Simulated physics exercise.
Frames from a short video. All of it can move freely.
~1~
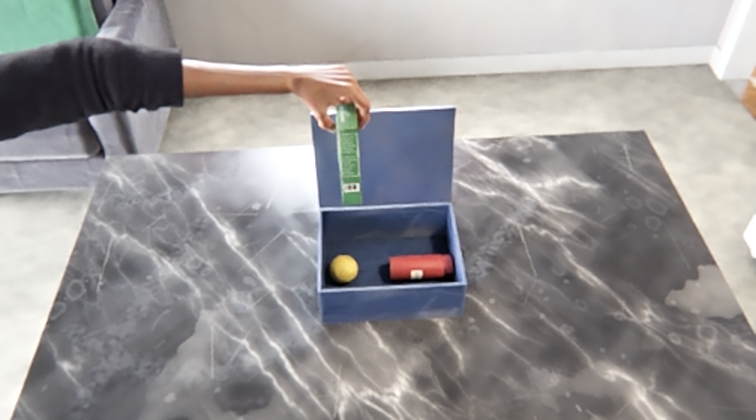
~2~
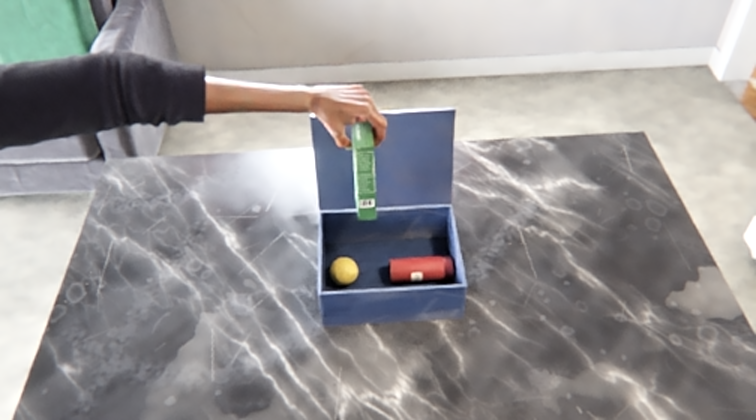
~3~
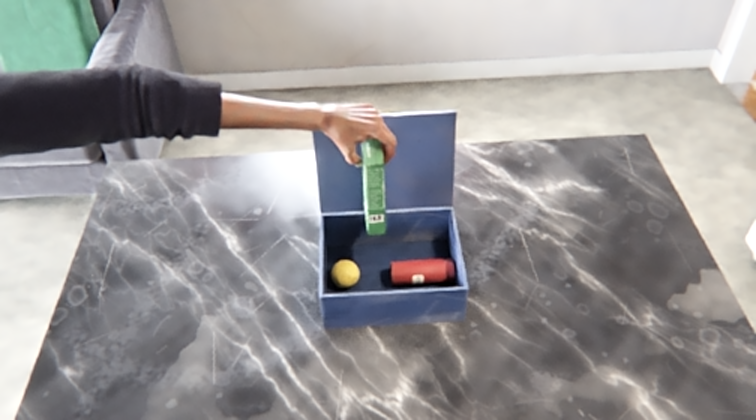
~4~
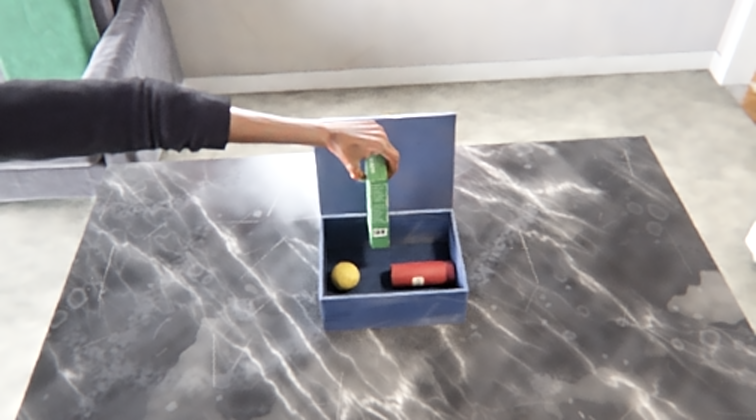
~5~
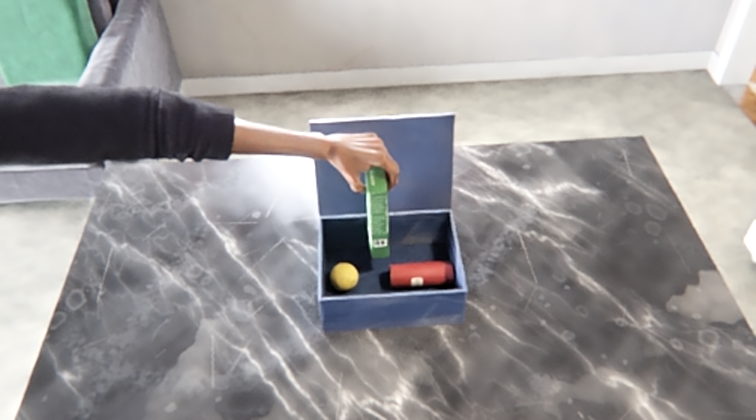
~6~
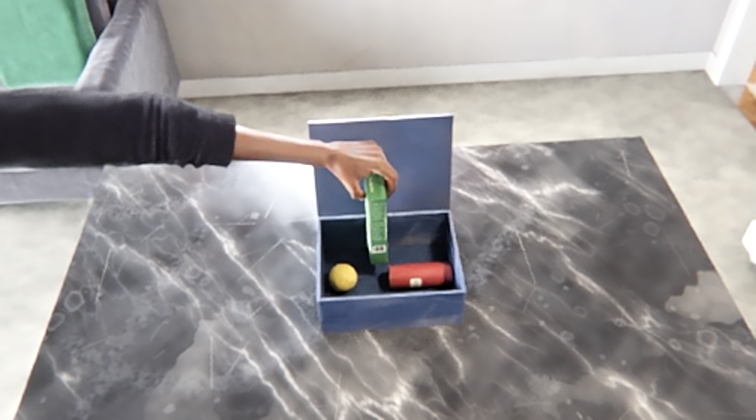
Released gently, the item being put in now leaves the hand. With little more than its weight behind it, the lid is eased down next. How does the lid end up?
The lid ends up propped open.
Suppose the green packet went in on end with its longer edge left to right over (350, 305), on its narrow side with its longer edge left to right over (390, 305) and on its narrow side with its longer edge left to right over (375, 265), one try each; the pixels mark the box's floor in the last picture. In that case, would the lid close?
On the first go the lid is stopped short, on the second it comes to rest closed, on the third it comes to rest closed.
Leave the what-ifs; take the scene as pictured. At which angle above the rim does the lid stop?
Some 25° above the rim.
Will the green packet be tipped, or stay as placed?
Observation: It tilts over.
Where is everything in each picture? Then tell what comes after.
The first frame shows coming down; green packet (349, 154); yellow lemon (344, 269).
The second frame shows coming down; green packet (364, 170); yellow lemon (344, 271).
The third frame shows coming down; green packet (374, 186); yellow lemon (345, 274).
The fourth frame shows coming down; green packet (377, 200); yellow lemon (345, 276).
The fifth frame shows coming down; green packet (377, 212); yellow lemon (344, 277).
The sixth frame shows in place under the hand; green packet (376, 218); yellow lemon (343, 278).
Then, 1.30 s on from there, lid 79° above the rim; green packet shifted a little near (378, 236).
Then, 2.00 s on from there, lid 51° above the rim; green packet turned 21° from how it was put near (379, 245).
In the end, lid 26° above the rim; toppled in the box, green packet; the other 2 unmoved. At the end, from the last picture's camera, green packet near (380, 267).
